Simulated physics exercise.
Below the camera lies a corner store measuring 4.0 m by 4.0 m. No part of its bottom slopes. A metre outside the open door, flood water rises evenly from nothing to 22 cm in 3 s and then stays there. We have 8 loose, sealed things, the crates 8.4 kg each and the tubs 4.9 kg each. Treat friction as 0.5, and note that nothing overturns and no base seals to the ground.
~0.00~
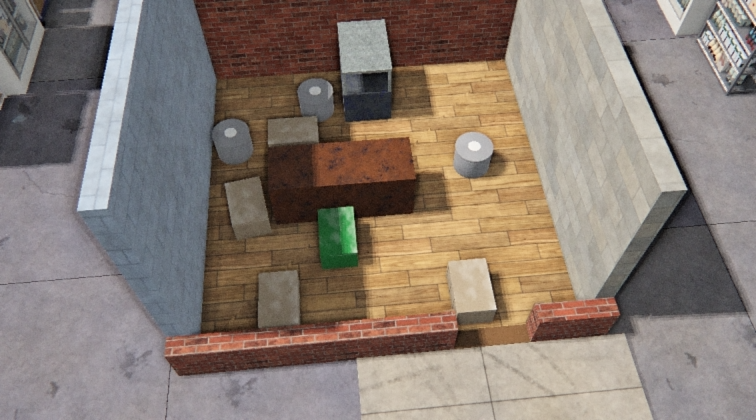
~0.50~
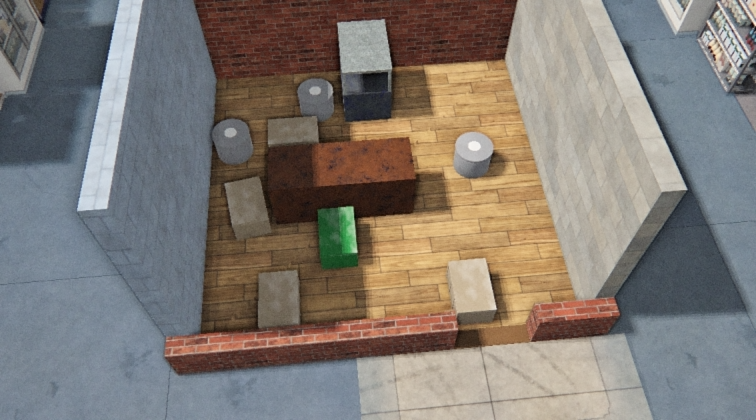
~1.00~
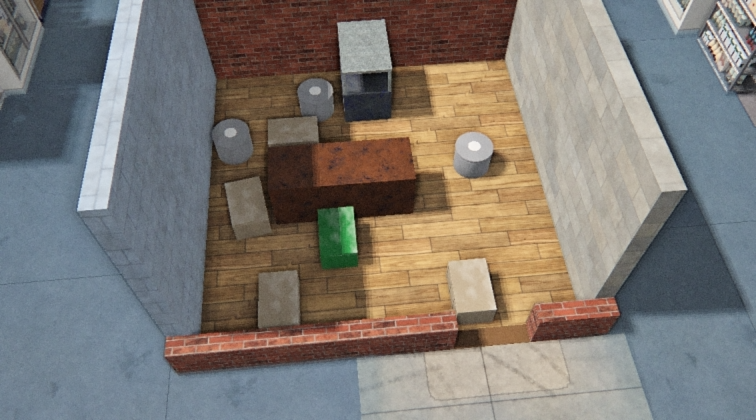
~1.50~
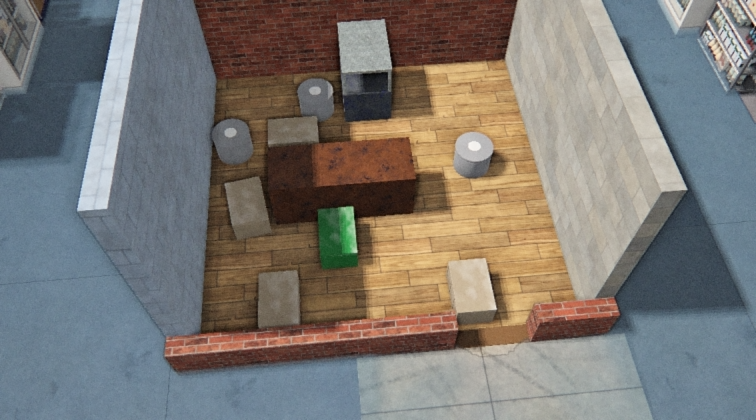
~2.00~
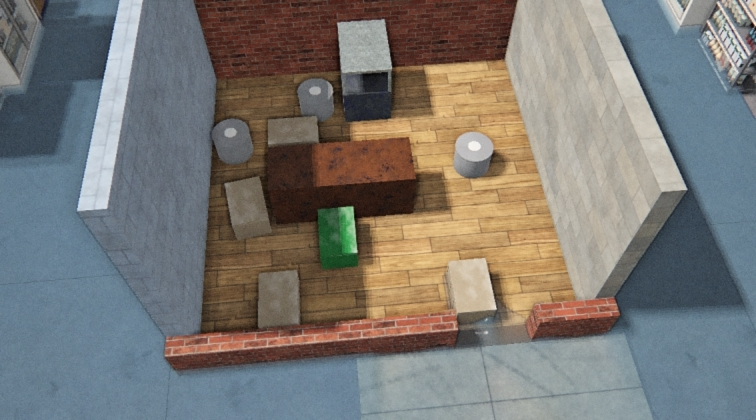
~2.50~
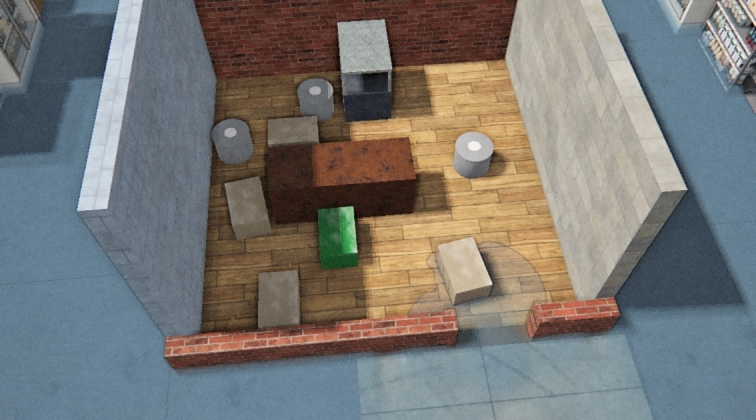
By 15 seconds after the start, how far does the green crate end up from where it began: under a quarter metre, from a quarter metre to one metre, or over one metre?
It is going to make a small trip.
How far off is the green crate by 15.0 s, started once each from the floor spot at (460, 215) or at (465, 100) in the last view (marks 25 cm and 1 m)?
Results in order: It ends up well away; it ends up well away.
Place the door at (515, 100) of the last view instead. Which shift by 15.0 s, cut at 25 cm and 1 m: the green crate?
Well, the green crate ends up distant in that setup.
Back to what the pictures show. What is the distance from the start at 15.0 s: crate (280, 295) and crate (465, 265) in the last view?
60 cm, 300 cm.
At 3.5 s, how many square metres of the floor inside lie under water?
Flooded: Near 4.0 m2.
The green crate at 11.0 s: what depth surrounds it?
Close to 4 centimetres.
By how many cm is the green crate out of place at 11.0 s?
Around 80 cm from the start by that time.
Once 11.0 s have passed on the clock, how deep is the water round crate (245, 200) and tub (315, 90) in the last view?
Depths: Near 7 cm, then near 3 cm.
After 3.5 s the green crate is near (337, 230), 0.0 m from its start, aground; 0 afloat.
After 6.8 s the green crate is near (241, 266), 1.1 m from its start, aground; 2 afloat.
After 11.0 s the green crate is near (311, 297), 0.8 m from its start, afloat; 7 afloat.
After 15.0 s the green crate is near (387, 235), 0.5 m from its start, afloat; 8 afloat.
